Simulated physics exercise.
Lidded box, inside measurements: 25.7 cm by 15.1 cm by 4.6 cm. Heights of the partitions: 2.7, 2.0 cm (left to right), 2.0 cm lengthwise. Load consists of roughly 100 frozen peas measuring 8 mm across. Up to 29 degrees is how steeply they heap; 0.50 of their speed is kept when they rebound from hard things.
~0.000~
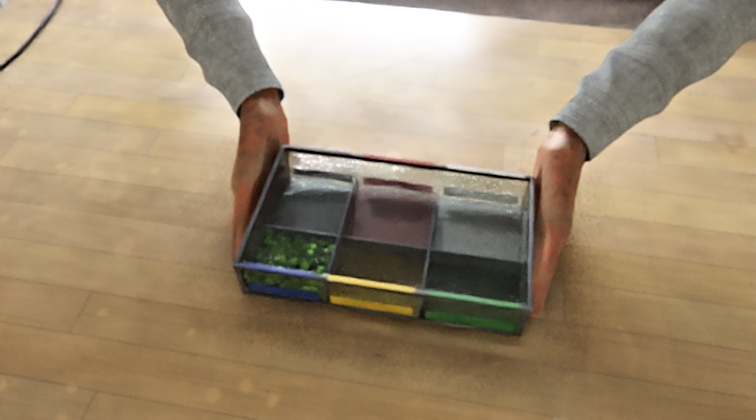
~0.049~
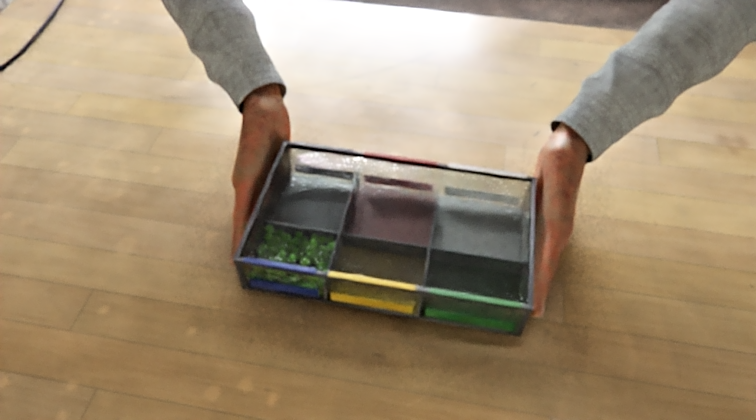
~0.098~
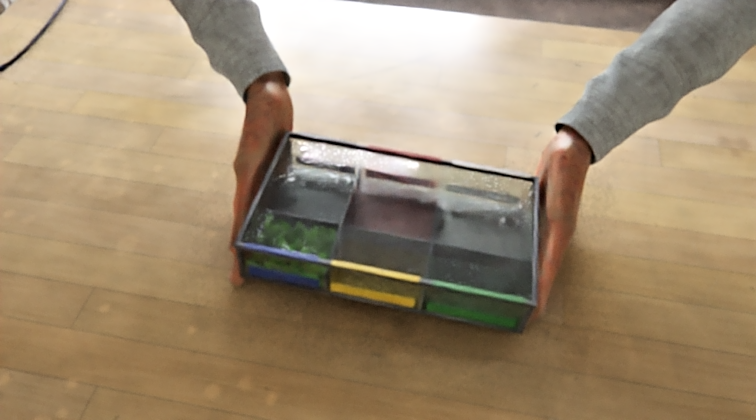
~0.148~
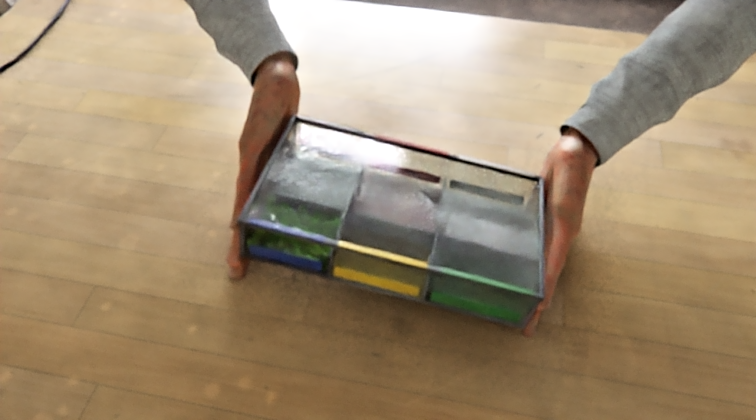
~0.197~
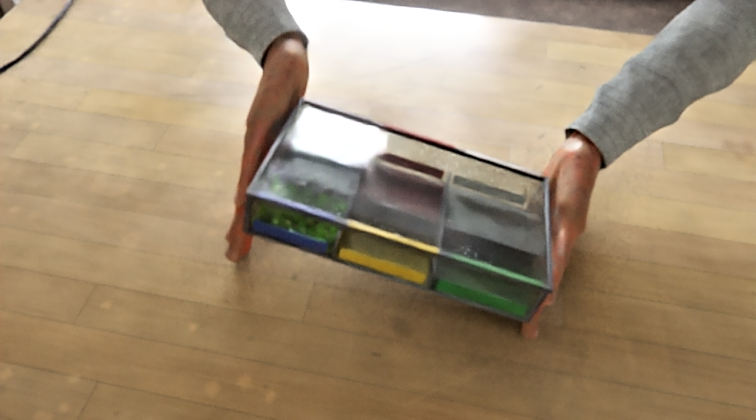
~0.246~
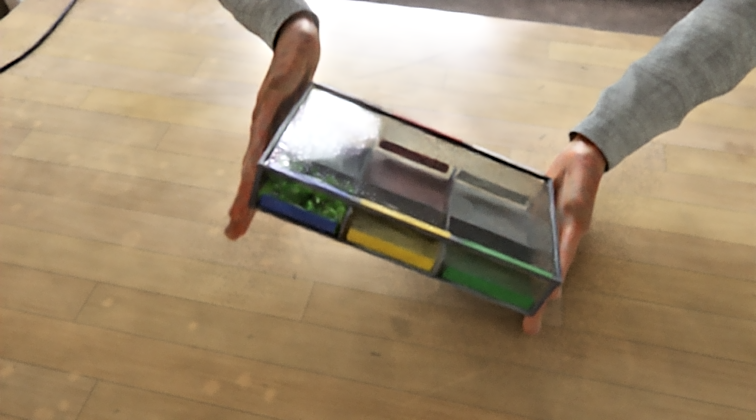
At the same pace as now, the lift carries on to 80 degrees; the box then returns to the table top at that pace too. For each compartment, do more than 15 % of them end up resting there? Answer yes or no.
Red compartment: Yes, blue compartment: Yes, green compartment: No, yellow compartment: No, white compartment: Yes, black compartment: No.
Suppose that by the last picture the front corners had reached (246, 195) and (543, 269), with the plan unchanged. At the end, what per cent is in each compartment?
Final shares: Red 35%, blue 35%, green 0%, yellow 0%, white 5%, black 30%.
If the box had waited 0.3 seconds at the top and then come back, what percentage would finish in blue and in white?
Result - blue: 15 %, white: 60 %.
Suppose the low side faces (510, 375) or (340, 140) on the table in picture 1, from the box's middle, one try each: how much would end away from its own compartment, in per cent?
I'd put it at roughly 35 per cent for the first tilt and roughly 60 per cent for the second.
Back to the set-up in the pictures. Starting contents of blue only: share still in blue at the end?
Close to 20 in a hundred.
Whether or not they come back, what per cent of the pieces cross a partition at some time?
Roughly 80 per cent.
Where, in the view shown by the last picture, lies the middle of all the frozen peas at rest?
My guess is close to (434, 210).
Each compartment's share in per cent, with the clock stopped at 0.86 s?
In per cent: Red 20, blue 60, green 0, yellow 5, white 0, black 15.
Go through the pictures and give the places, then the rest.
The first picture shows box tilt 0 degrees, front corners at (239, 264) and (527, 308); blue 100 %.
The second picture shows box tilt 1 degrees, front corners at (239, 259) and (528, 307).
The third picture shows box tilt 5 degrees, front corners at (240, 244) and (532, 303), lowest corner right back.
The fourth picture shows box tilt 10 degrees, front corners at (244, 220) and (539, 295), lowest corner right back.
The fifth picture shows box tilt 16 degrees, front corners at (252, 193) and (548, 288), lowest corner right back.
The sixth picture shows box tilt 22 degrees, front corners at (264, 164) and (556, 280), lowest corner right back; blue 100 %. Its pace works out near 115 degrees a second.
After 0.86 s, tilt 79 degrees; red 20 %, blue 60 %, yellow 5 %, black 15 %.
After 1.28 s, tilt 32 degrees; red 35 %, blue 20 %, white 40 %, black 5 %.
After 1.77 s, tilt 0 degrees; red 35 %, blue 20 %, white 40 %, black 5 %.
In the end, at 2.1 s, red 35 %, blue 20 %, green 0 %, yellow 0 %, white 40 %, black 5 %.
